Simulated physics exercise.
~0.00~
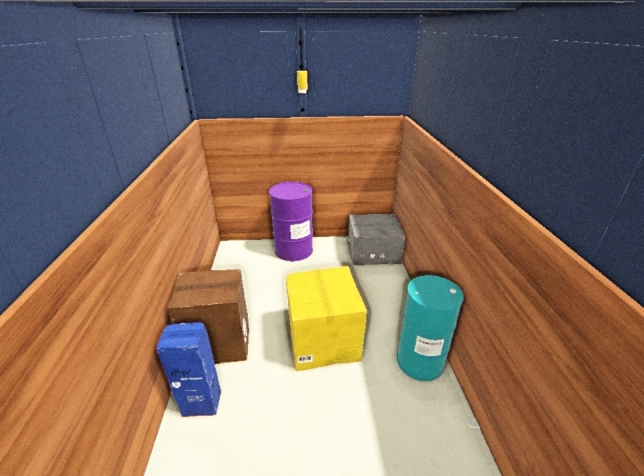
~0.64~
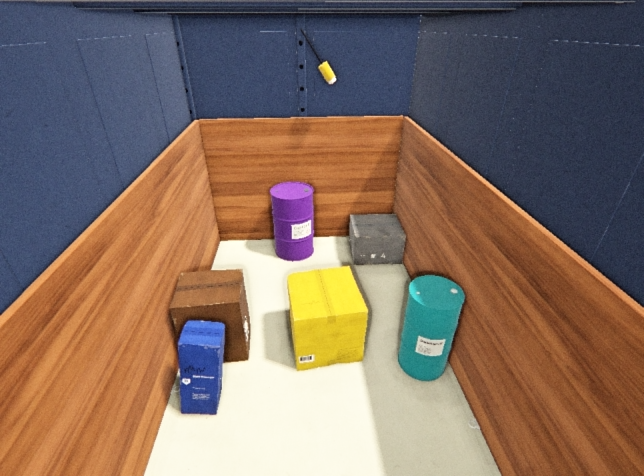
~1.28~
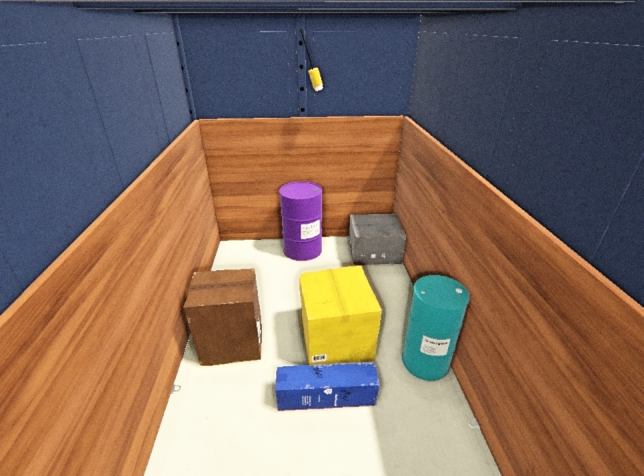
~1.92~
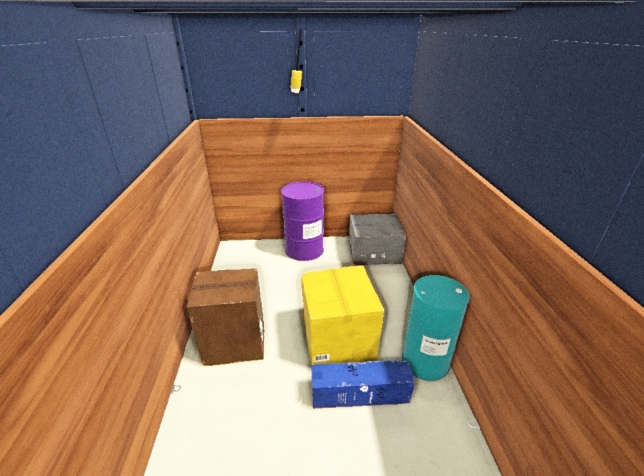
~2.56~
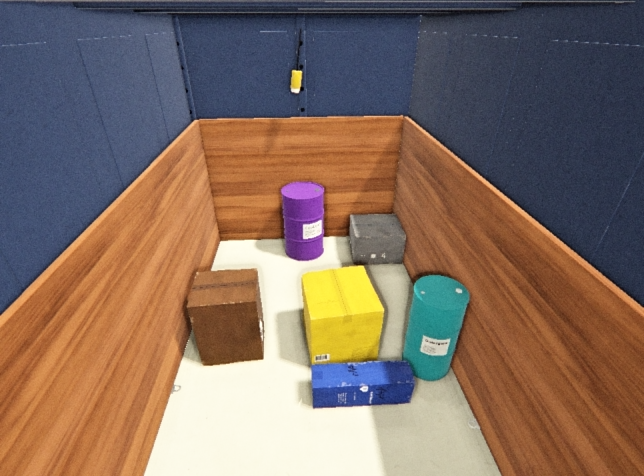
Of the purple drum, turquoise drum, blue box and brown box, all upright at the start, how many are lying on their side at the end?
One of them is lying on its side at the end, the blue box. The two drums and the brown box are still upright.
